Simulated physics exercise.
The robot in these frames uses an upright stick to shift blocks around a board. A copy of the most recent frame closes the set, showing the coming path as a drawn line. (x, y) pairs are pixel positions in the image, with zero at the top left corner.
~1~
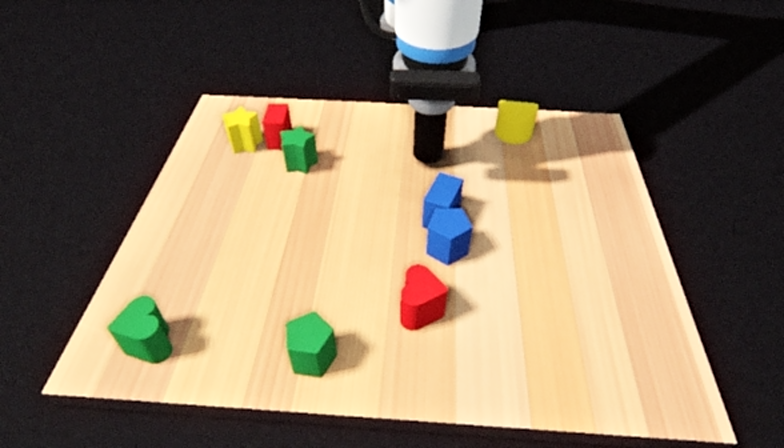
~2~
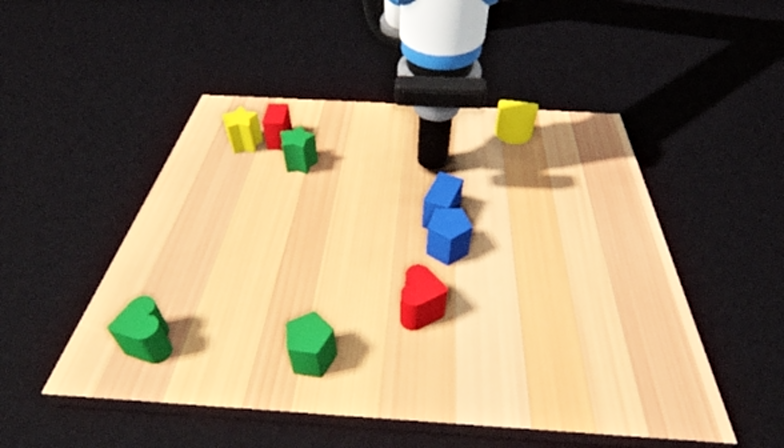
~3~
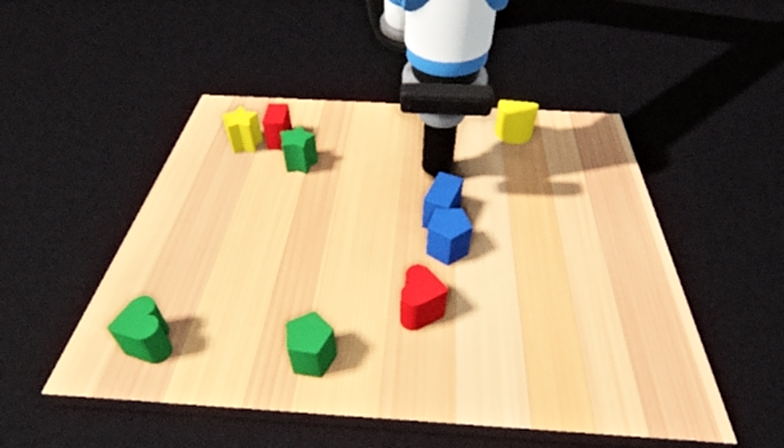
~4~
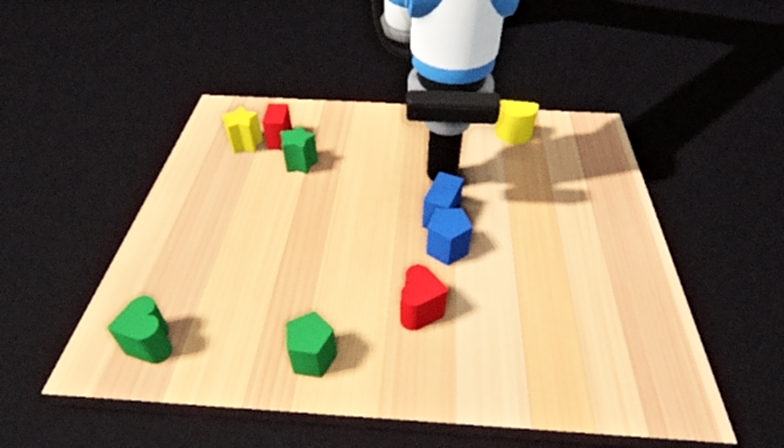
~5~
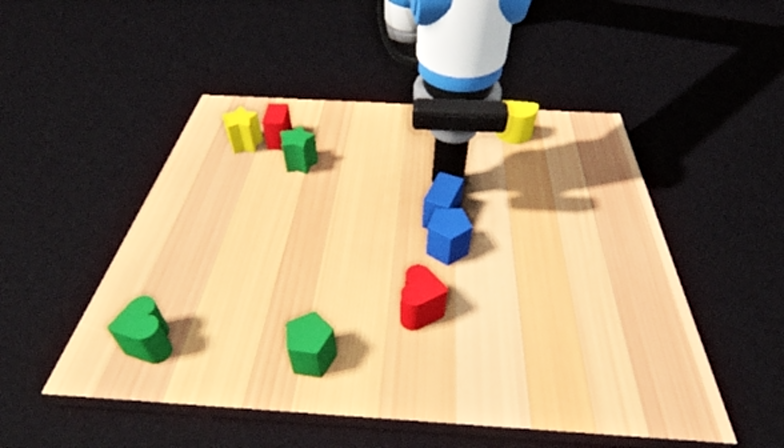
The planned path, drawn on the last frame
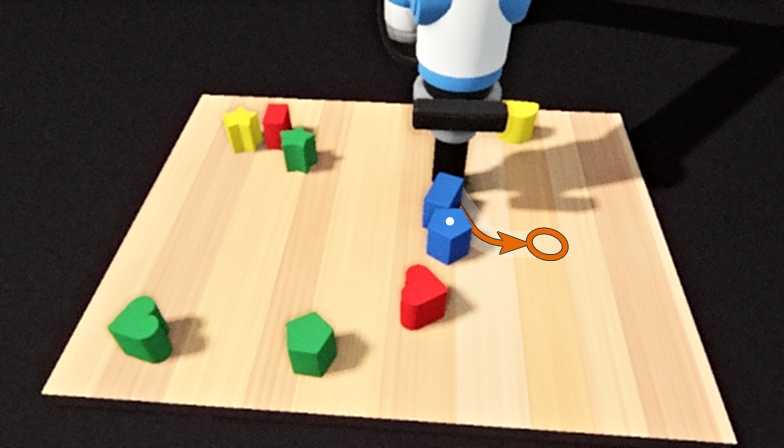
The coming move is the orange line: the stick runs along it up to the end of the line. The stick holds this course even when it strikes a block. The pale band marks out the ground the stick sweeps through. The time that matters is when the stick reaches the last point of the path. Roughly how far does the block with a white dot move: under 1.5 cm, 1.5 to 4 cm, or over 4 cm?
Its displacement is between 1.5 and 4 cm.
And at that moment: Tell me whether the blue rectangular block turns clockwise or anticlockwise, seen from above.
It makes a clockwise turn.
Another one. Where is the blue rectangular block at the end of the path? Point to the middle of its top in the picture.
I'd guess (439, 210).
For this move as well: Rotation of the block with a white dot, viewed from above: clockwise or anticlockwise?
It turns round anticlockwise.
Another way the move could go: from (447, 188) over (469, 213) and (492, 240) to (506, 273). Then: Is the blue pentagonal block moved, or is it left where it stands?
That block is shifted.
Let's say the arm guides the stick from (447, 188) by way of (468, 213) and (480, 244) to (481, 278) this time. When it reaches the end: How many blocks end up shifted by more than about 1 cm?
Two move.
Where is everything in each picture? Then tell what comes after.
In the first picture, tip of the stick at (428, 154), middles of tops, blue rectangular block at (444, 189), blue pentagonal block at (450, 221).
In the second picture, stick at (433, 160), nothing pushed.
In the third picture, stick at (437, 166), nothing pushed.
In the fourth picture, stick at (442, 173), nothing pushed.
In the fifth picture, stick at (448, 181), blue rectangular block at (444, 189), blue pentagonal block at (450, 221).
The line goes from (447, 188) by way of (466, 218) and (499, 243) to (547, 244); the dot is on the blue pentagonal block.
What follows on the original path. One third of the way, stick at (467, 211); blue rectangular block at (440, 208), turned 35° clockwise; blue pentagonal block at (447, 235), turned 30° anticlockwise.
Two thirds of the way, stick at (501, 236); blue rectangular block at (439, 210), turned 40° clockwise; blue pentagonal block at (447, 236), turned 30° anticlockwise.
At the end, stick at (549, 237); blue rectangular block at (439, 210), turned 40° clockwise; blue pentagonal block at (447, 236), turned 30° anticlockwise.
